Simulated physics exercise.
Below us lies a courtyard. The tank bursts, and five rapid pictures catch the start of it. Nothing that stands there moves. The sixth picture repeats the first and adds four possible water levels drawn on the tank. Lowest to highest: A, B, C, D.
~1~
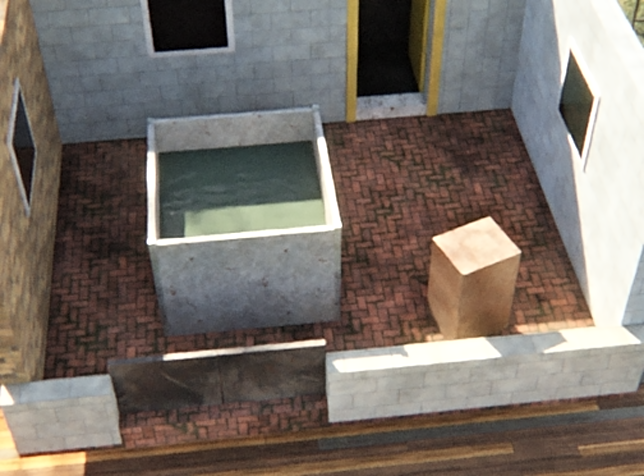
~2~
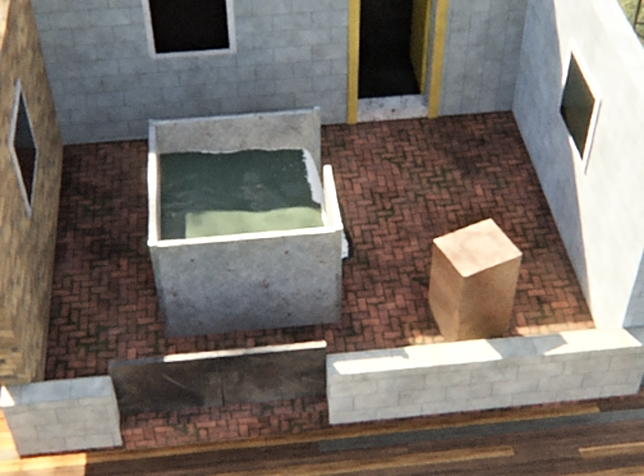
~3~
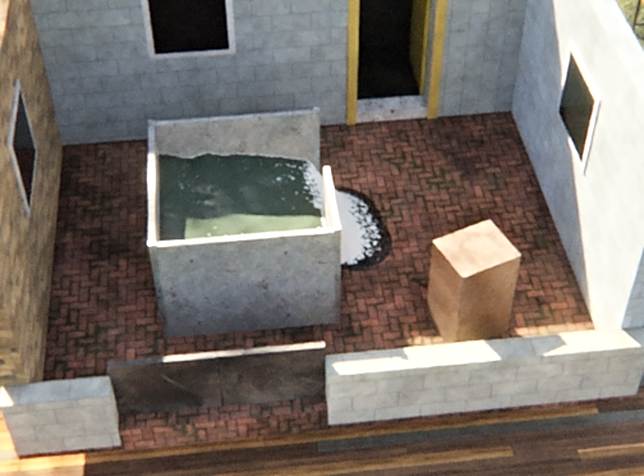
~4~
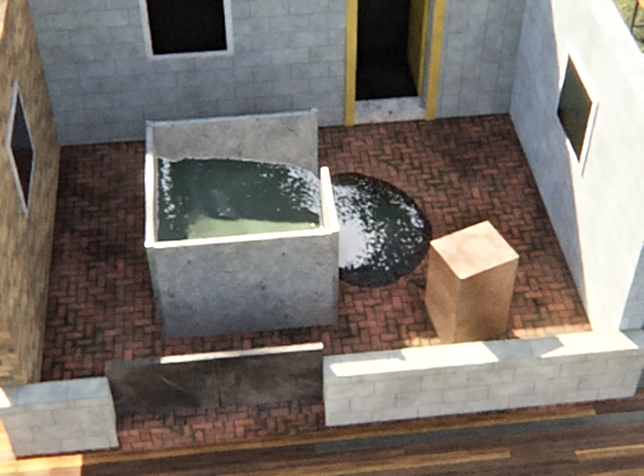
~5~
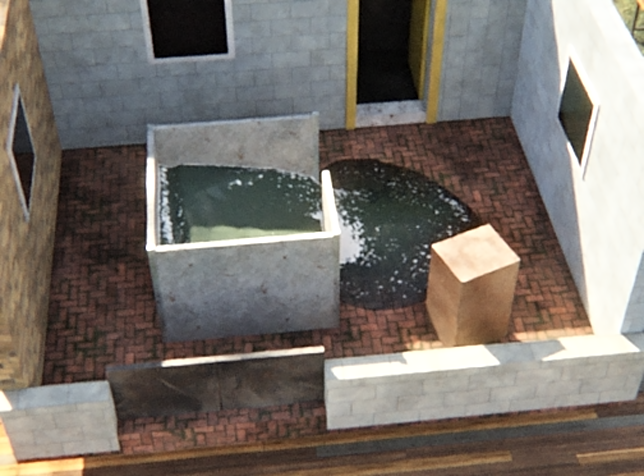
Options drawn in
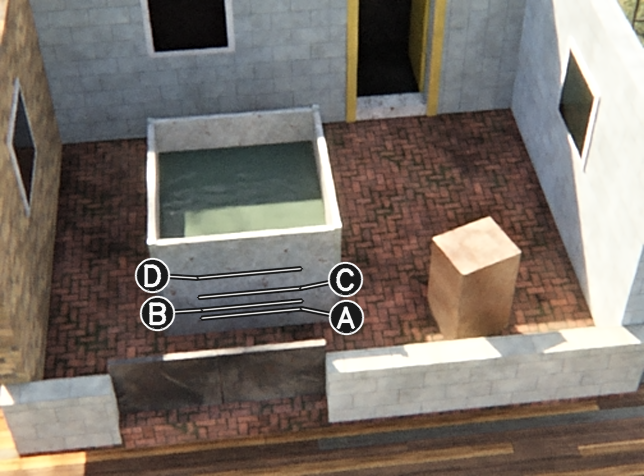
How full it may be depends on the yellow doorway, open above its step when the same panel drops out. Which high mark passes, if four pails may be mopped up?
The limit is D.
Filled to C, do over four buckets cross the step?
No, that is safe.
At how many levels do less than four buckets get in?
All four.
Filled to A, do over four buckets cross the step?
No, that is safe.
On the marked copy, A at (252, 313); B at (251, 305); C at (250, 292); D at (248, 273); from the bottom up A, B, C, D.
For mark A, nothing gets over.
For mark B, nothing gets over.
For mark C, a splash gets over, under a bucket.
For mark D, a bucket or two gets in.
